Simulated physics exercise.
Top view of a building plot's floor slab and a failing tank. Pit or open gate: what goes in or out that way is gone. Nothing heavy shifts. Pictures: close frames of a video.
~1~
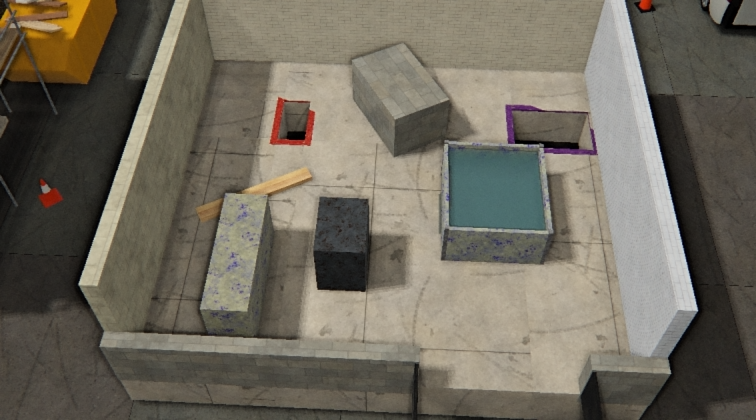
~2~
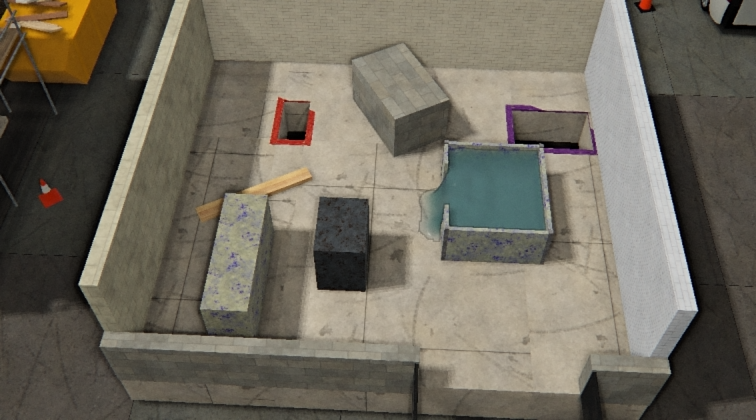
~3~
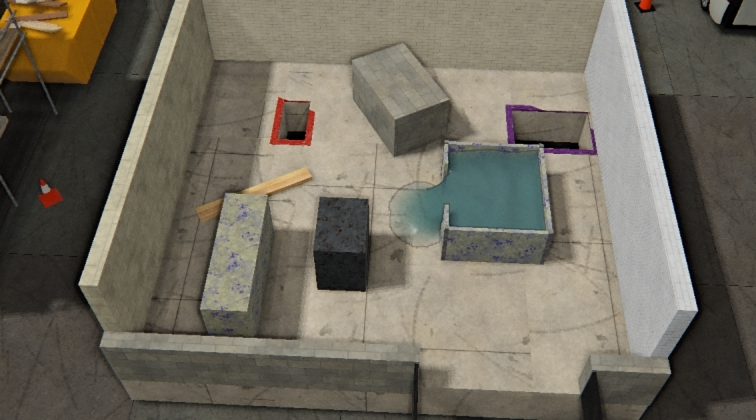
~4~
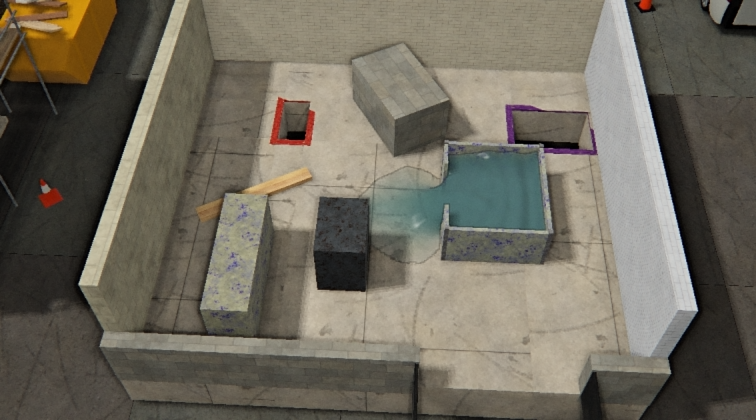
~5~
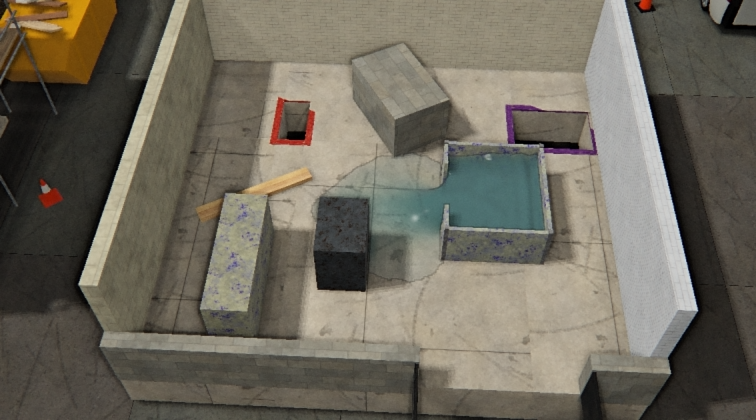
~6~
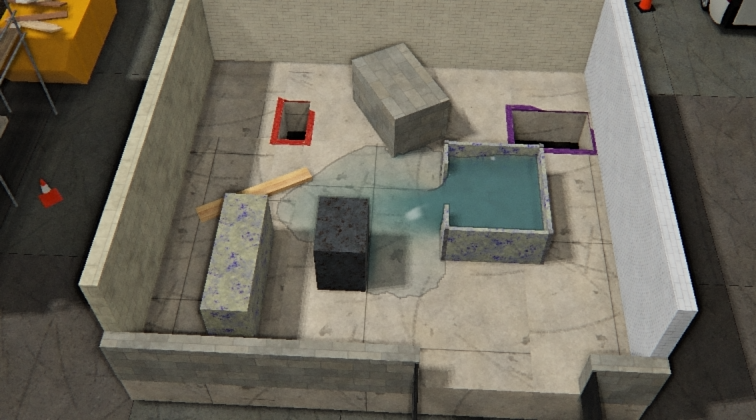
Water poured out through a gap in the left side of the open tank, spread left across the pale floor, and flowed around the dark block to reach the wooden plank.
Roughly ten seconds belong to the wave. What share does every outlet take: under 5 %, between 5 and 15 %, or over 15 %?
Here is my call: The gate takes between 5 and 15 %; the red pit takes over 15 %; the purple pit takes under 5 %.
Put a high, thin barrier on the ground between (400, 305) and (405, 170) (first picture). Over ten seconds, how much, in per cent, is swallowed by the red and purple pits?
Shares in percent - red: 0; purple: 20.
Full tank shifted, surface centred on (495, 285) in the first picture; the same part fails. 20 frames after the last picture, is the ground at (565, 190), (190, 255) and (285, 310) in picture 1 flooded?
Okay, first one high and dry, second one got wet, last one got wet.
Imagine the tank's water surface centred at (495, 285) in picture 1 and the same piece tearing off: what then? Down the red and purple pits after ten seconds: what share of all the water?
Parts in a hundred: Red 10, purple 6.
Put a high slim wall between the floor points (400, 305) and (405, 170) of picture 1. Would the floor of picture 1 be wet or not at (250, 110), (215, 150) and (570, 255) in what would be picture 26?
Result, listed order: Spot 1 kept clear of the flood, spot 2 kept clear of the flood, spot 3 kept clear of the flood.
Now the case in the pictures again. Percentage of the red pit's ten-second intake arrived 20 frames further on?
Around 35 percent.
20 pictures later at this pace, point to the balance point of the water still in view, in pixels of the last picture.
Point: (352, 224).
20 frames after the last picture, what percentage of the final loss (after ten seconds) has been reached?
Estimate: 30 %.
A moment on, water covers 30 % of the floor; the gate 0 %, the red pit 0 %, the purple pit 0 %.
Next, water covers 45 % of the floor; the gate 0 %, the red pit 4 %, the purple pit 0 %.
Then, water covers 50 % of the floor; the gate 2 %, the red pit 7 %, the purple pit 0 %.
Later, water covers 60 % of the floor; the gate 4 %, the red pit 11 %, the purple pit 0 %.
In the end, water covers 75 % of the floor; the gate 8 %, the red pit 19 %, the purple pit 0 %.
